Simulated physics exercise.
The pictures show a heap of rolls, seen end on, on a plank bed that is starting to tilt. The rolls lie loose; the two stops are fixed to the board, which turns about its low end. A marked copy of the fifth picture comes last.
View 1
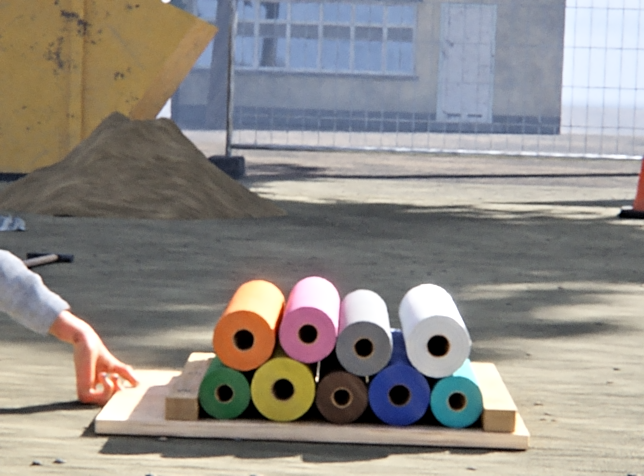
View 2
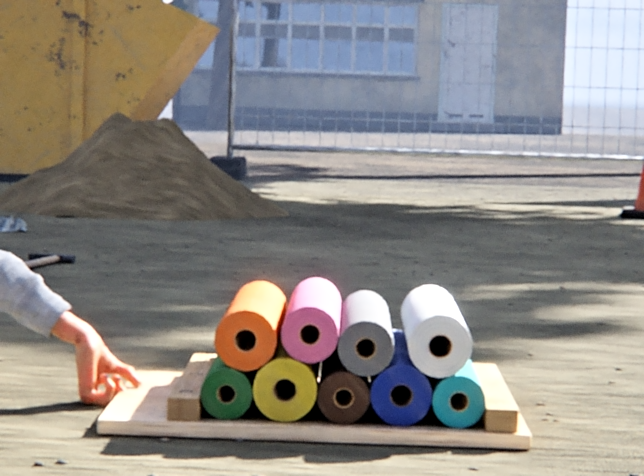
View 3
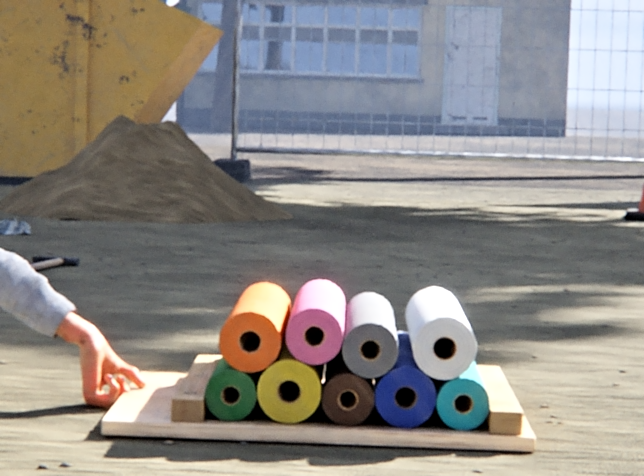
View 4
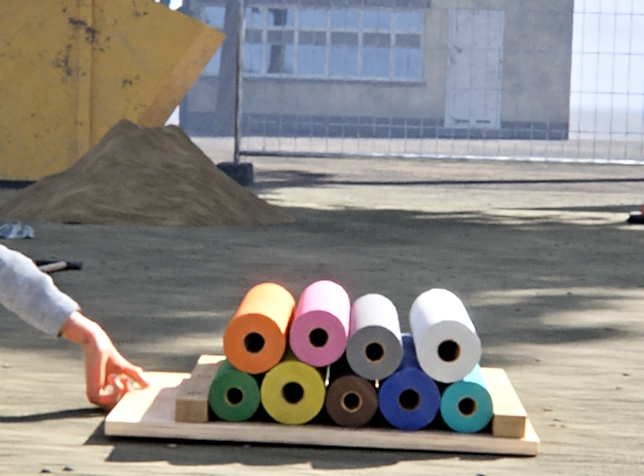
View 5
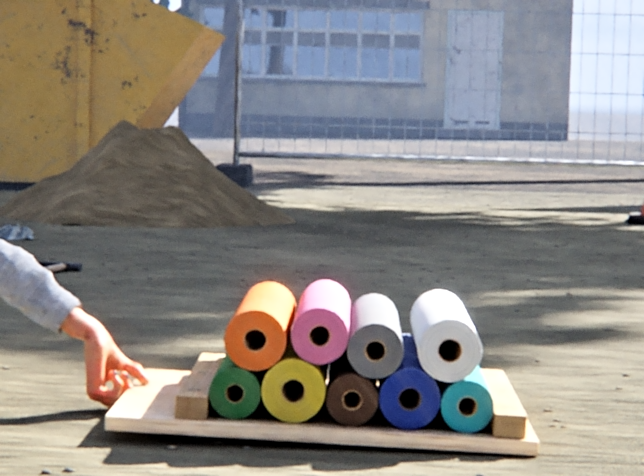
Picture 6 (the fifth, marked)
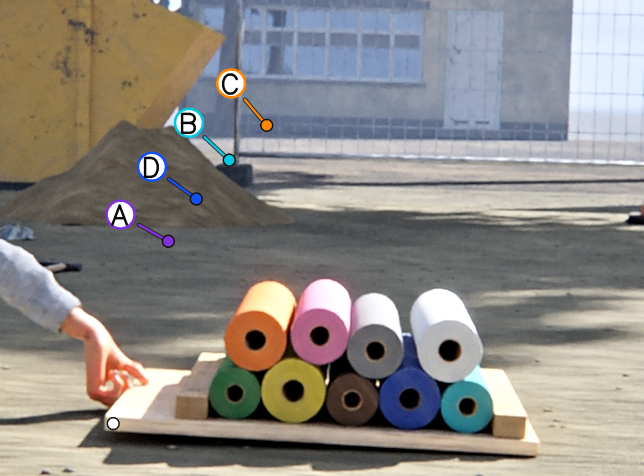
In this clip, a hand at the left grips the end of a wooden board holding two rows of colourful rolls and raises that end slightly, while the view drifts a little and the rolls keep their stacked arrangement.
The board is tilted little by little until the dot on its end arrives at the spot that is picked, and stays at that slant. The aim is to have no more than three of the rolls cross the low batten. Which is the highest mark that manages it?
Raise it to D.
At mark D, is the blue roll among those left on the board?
Yes.
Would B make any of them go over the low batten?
At B: Yes.
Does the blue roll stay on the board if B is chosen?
Yes, with B.
On the copy, A at (168, 241); B at (229, 160); C at (266, 126); D at (196, 199); the white dot at (113, 424).
On D. First, board at 19°.
Then, board at 34°.
Finally, board at 34°, three over the low batten (grey, white, pink).
By contrast, A one over the low batten (white); B four over the low batten (grey, white, pink, orange); C four over the low batten (grey, white, pink, orange).
